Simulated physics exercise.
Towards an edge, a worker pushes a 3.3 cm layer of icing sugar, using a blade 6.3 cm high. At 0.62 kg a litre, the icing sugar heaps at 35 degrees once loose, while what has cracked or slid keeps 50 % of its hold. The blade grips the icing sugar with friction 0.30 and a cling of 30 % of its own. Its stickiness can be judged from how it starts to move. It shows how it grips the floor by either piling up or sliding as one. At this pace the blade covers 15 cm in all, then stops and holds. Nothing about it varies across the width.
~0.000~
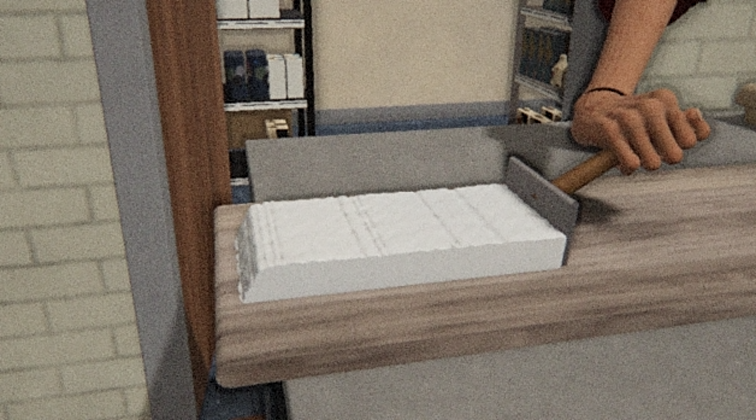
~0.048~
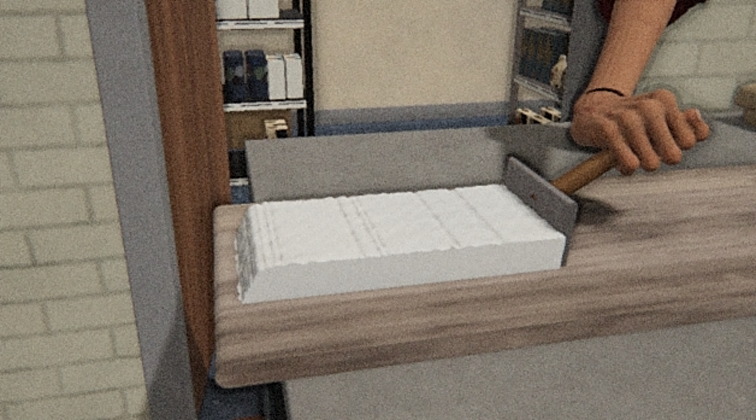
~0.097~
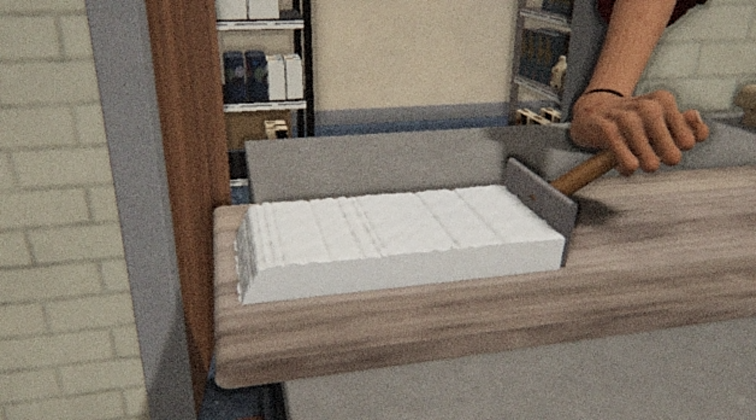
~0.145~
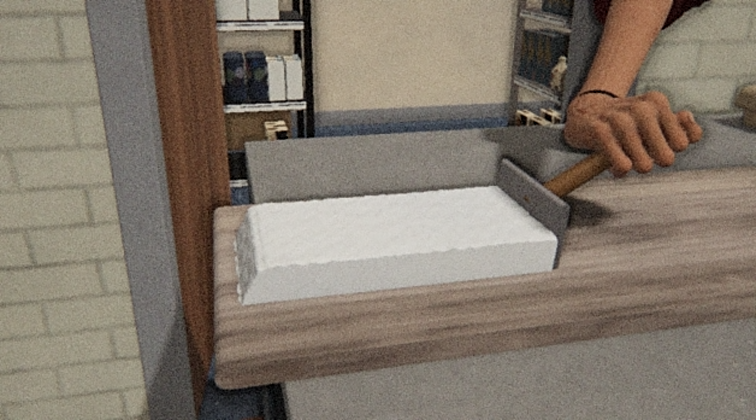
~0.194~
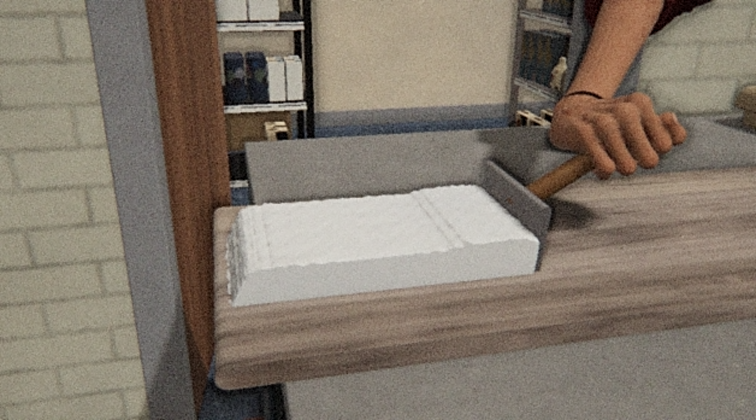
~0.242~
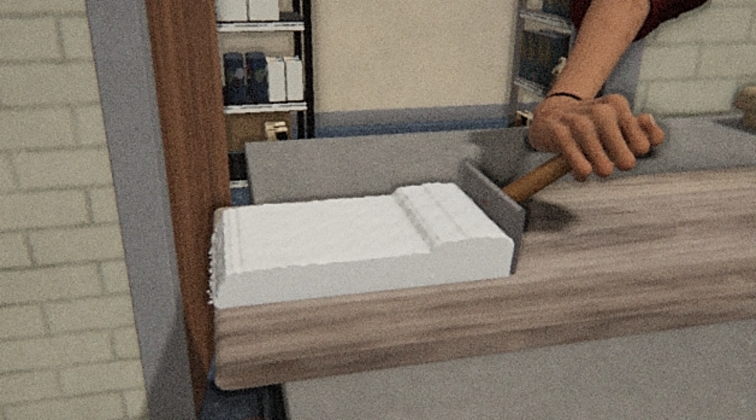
On a wood-grained counter, a hand grips the handle of a grey blade resting against a flat slab of white powder, and at first nothing moves. The blade then slides slowly left, pushing the powder, which thickens into a raised ridge beside it while its far end creeps to the counter's left edge.
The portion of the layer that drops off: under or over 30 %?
Recorded value: Exceeding 30 %.
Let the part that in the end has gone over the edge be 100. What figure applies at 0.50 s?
Close to 50 in a hundred.
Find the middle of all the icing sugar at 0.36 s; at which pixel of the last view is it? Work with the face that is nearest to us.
I'd place it around (309, 283).
After 0.36 s, 0 % has gone over the edge.
After 0.50 s, 20 % has gone over the edge.
After 0.64 s, 32 % has gone over the edge.
After 0.78 s, 32 % has gone over the edge.
After 1.23 s, 41 % has gone over the edge.
